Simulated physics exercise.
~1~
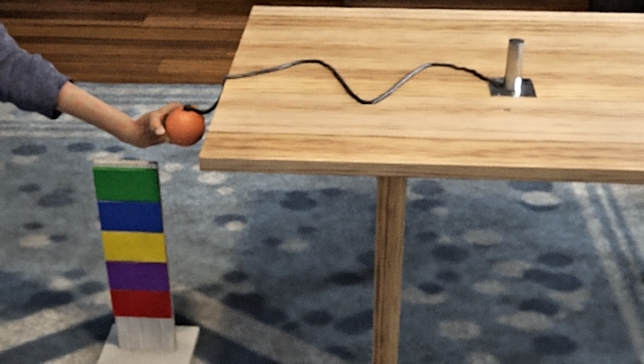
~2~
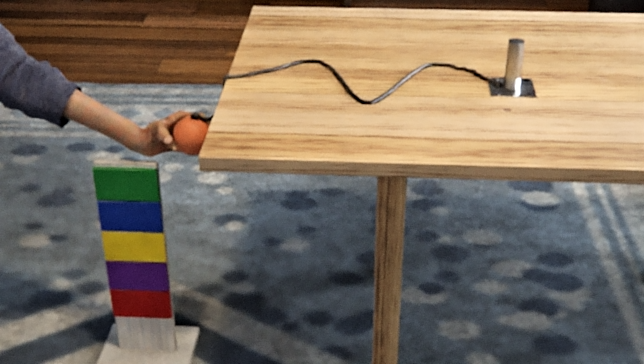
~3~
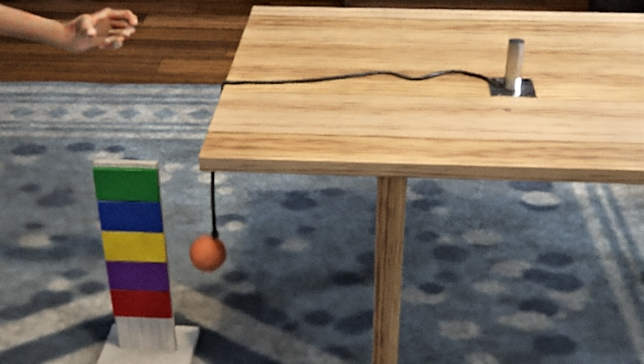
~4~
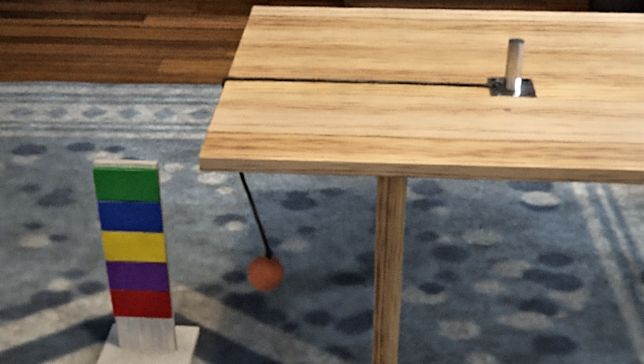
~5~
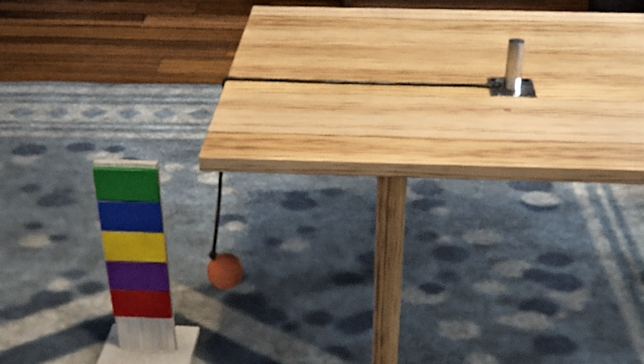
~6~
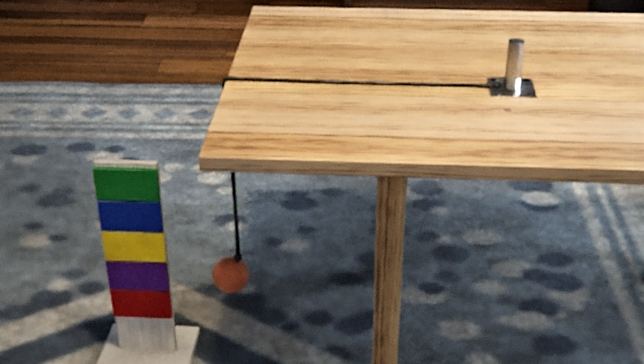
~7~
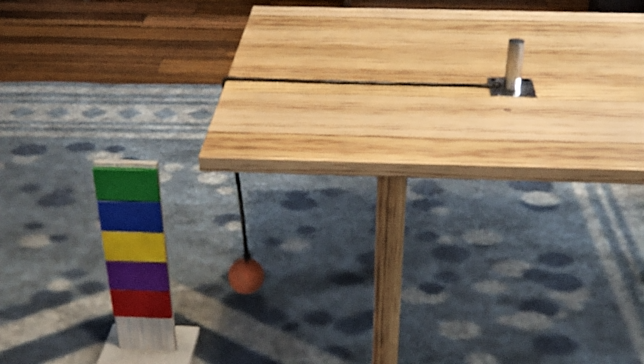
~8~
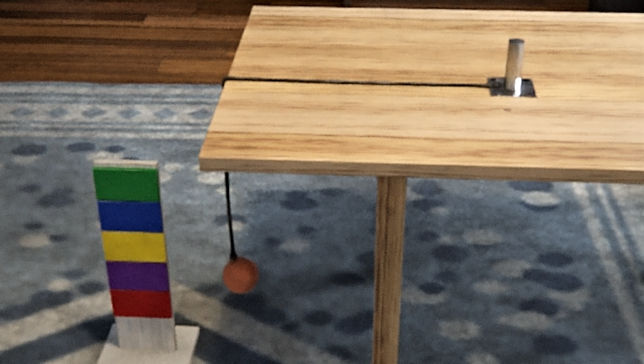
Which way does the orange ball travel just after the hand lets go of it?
The orange ball moves down, dropping below the level of the tabletop on its cord.
